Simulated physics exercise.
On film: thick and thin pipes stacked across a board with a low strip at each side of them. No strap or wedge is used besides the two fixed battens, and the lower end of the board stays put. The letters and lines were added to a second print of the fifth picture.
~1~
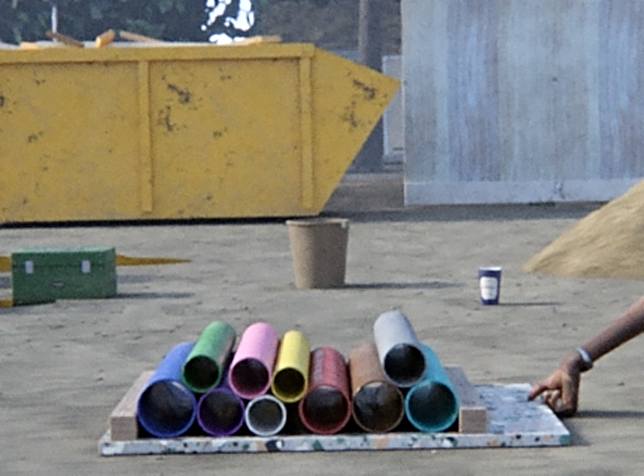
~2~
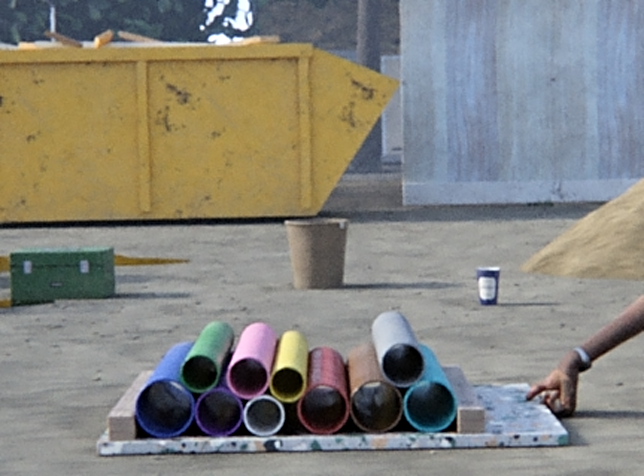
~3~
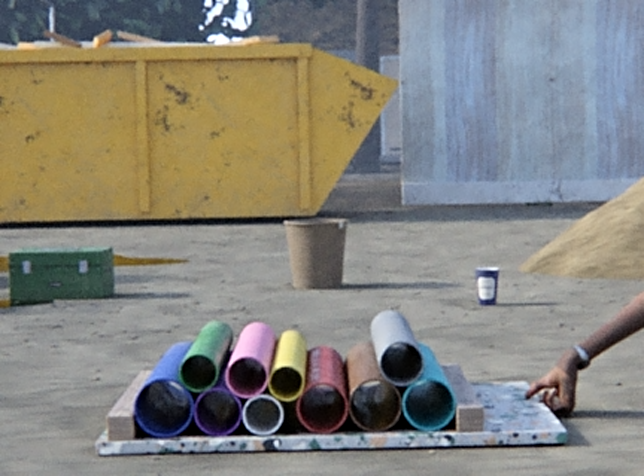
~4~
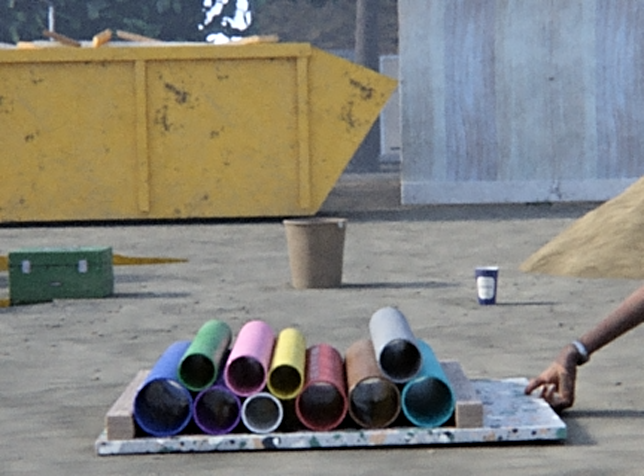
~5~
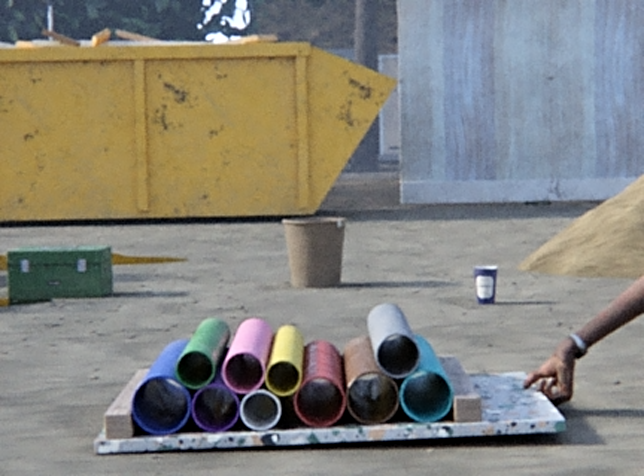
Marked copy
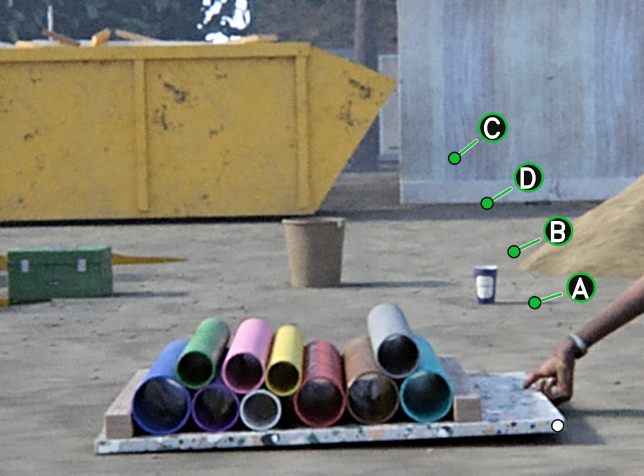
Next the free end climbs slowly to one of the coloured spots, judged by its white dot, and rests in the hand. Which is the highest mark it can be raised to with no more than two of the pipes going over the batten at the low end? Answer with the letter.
Up to D.
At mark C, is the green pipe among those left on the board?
No.
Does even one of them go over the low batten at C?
At C: Yes.
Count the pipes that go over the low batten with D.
It comes to none.
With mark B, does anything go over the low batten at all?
No, at B.
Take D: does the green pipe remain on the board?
Yes, with D.
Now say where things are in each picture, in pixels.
In the first picture, green pipe (201, 373); pink pipe (250, 377); yellow pipe (290, 384).
In the second picture, yellow pipe (288, 384); board (331, 405).
In the third picture, board (330, 404); brown pipe (375, 405); turquoise pipe (429, 404); pink pipe (247, 377).
In the fourth picture, board (330, 401); blue pipe (163, 406); purple pipe (217, 410).
In the fifth picture, board (328, 398); blue pipe (161, 405); purple pipe (216, 408).
On the marked copy, A at (535, 303); B at (514, 252); C at (455, 158); D at (487, 203); the white dot at (558, 426).
Following D. Soon after the start, board at 18°.
Later, board at 31°.
In the end, board at 31°, none over the low batten.
As for the rest, A none over the low batten; B none over the low batten; C four over the low batten (grey, green, pink, yellow).
